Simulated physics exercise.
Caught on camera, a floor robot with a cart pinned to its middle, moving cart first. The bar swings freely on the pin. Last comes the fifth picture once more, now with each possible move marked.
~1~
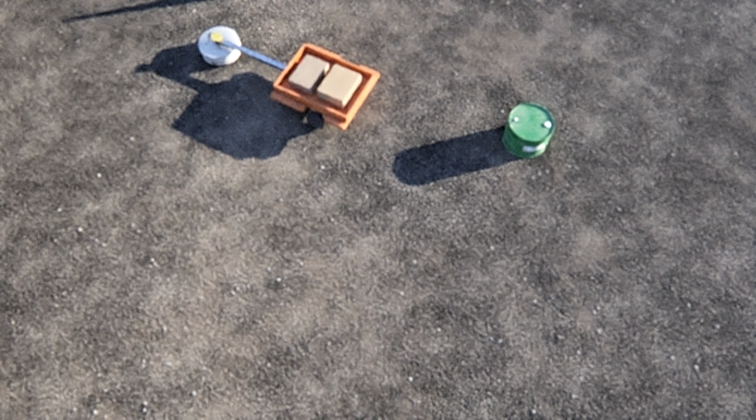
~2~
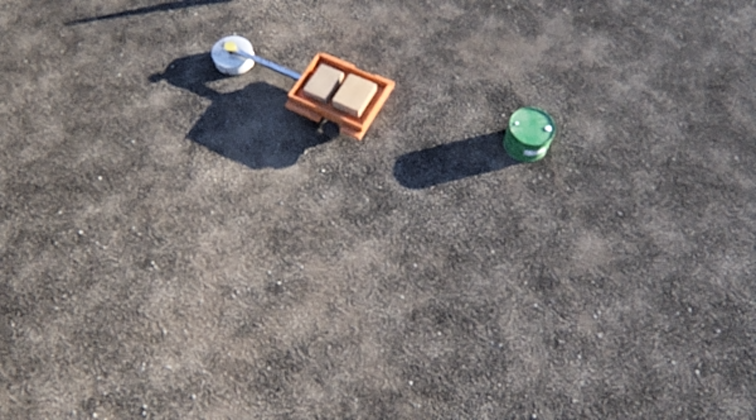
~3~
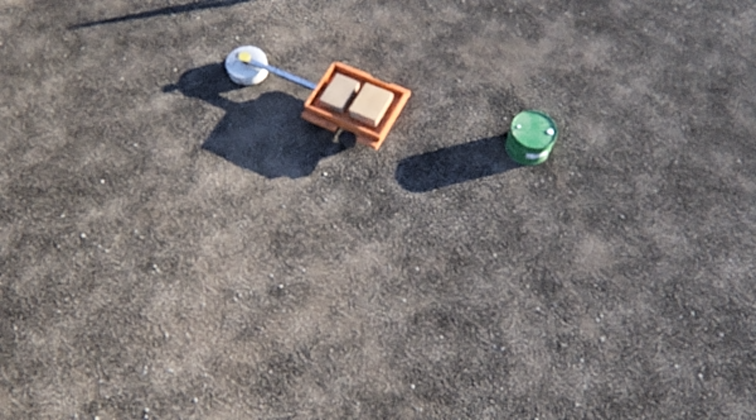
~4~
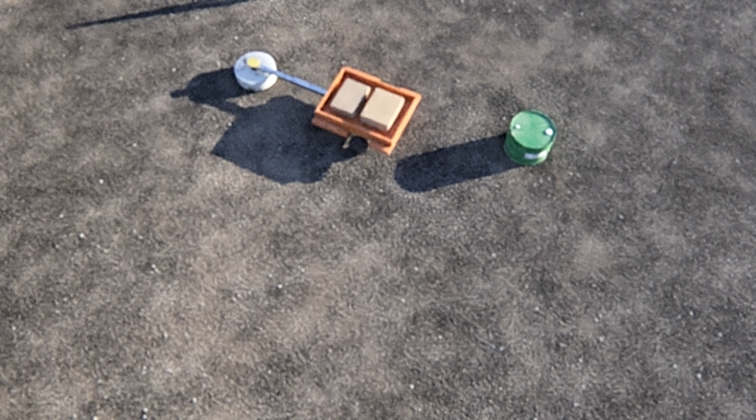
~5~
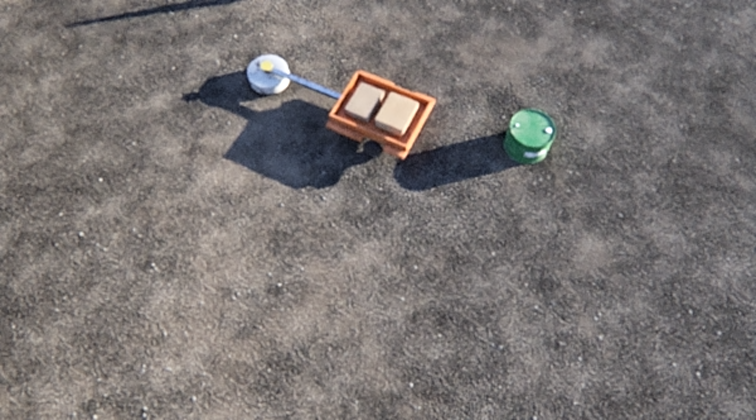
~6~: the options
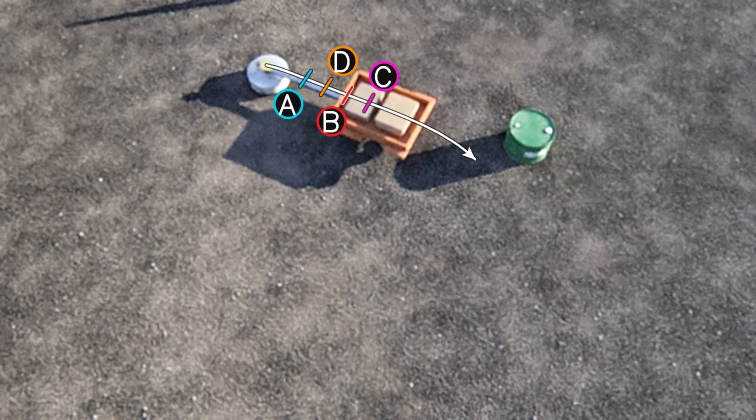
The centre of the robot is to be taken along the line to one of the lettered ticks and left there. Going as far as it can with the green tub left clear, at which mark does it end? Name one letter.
D.
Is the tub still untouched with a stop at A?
For that mark, yes.
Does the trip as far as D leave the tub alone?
For that mark, yes.
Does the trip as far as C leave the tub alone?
For that mark, no.
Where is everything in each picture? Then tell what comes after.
The first picture shows orange cart (325, 84); green tub (524, 140); robot (219, 44).
The second picture shows robot (233, 53); orange cart (340, 93); green tub (525, 144).
The third picture shows robot (247, 64); orange cart (356, 103); green tub (527, 147).
The fourth picture shows robot (255, 69); orange cart (367, 108); green tub (526, 147).
The fifth picture shows robot (268, 73); orange cart (381, 112); green tub (525, 145).
On the marked copy, A at (306, 79); B at (347, 95); C at (369, 103); D at (326, 87); the route from (266, 65) via (371, 104) to (475, 159).
With D. Early on, robot (289, 79), cart (403, 121).
Further on, robot (309, 87), cart (425, 130).
At the end, robot (327, 94), cart (444, 139); nothing has been touched.
As for the rest, A is safe but short; B is too far, the tub has been hit; C is too far, the tub has been hit.
